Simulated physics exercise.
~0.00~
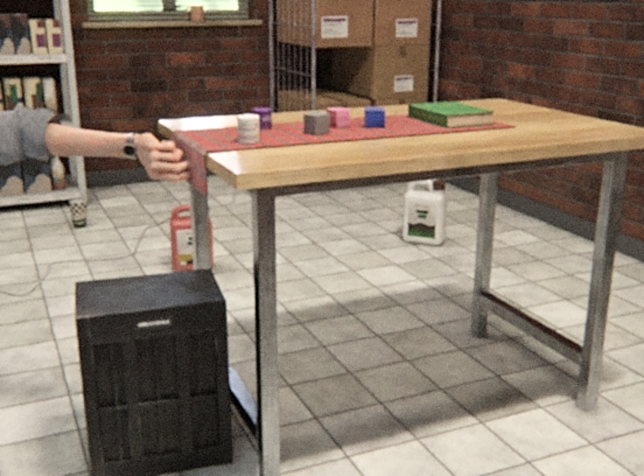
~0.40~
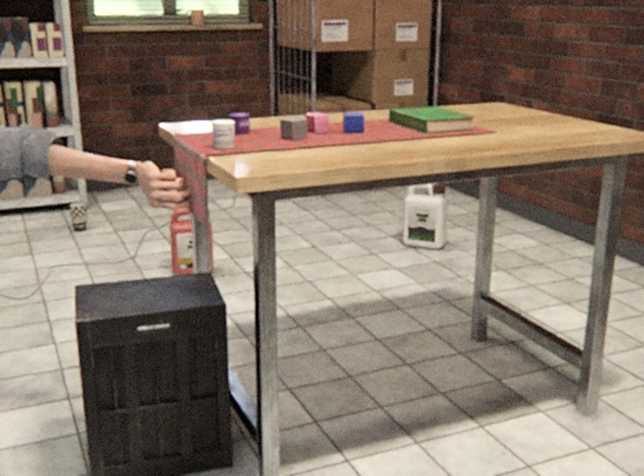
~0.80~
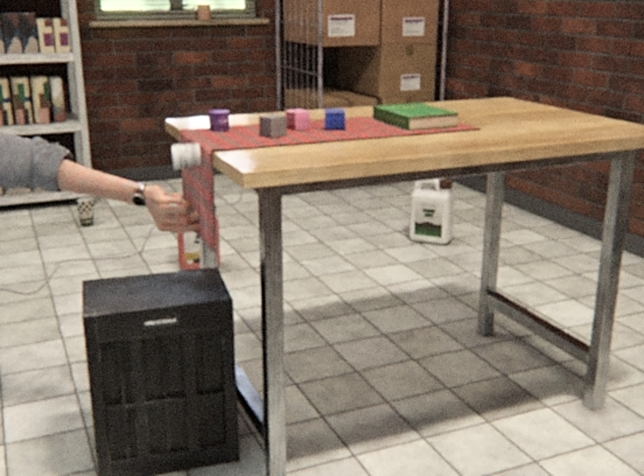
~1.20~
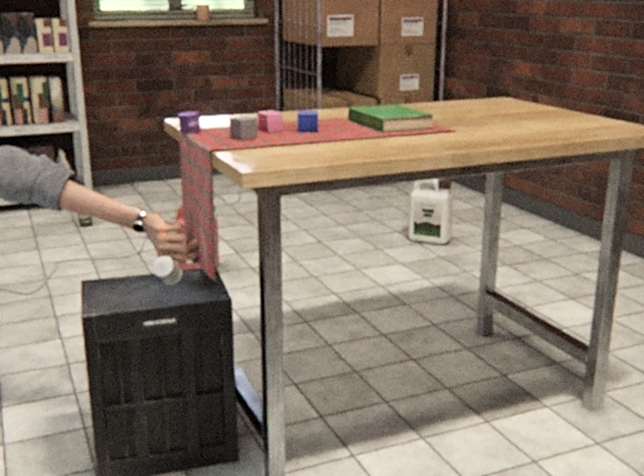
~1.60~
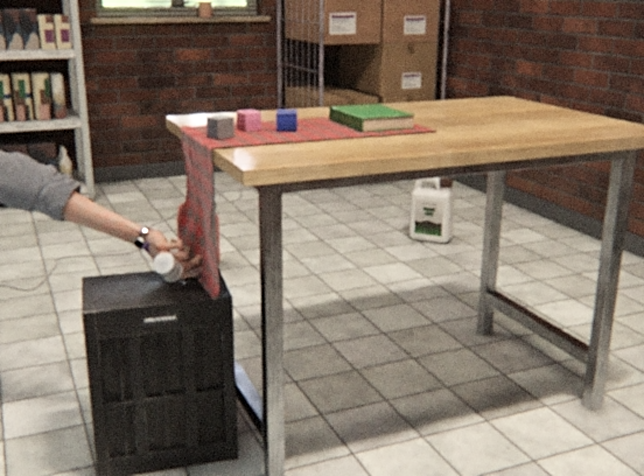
A hand slowly pulls a red runner down off a table, tipping two pots off the edge.
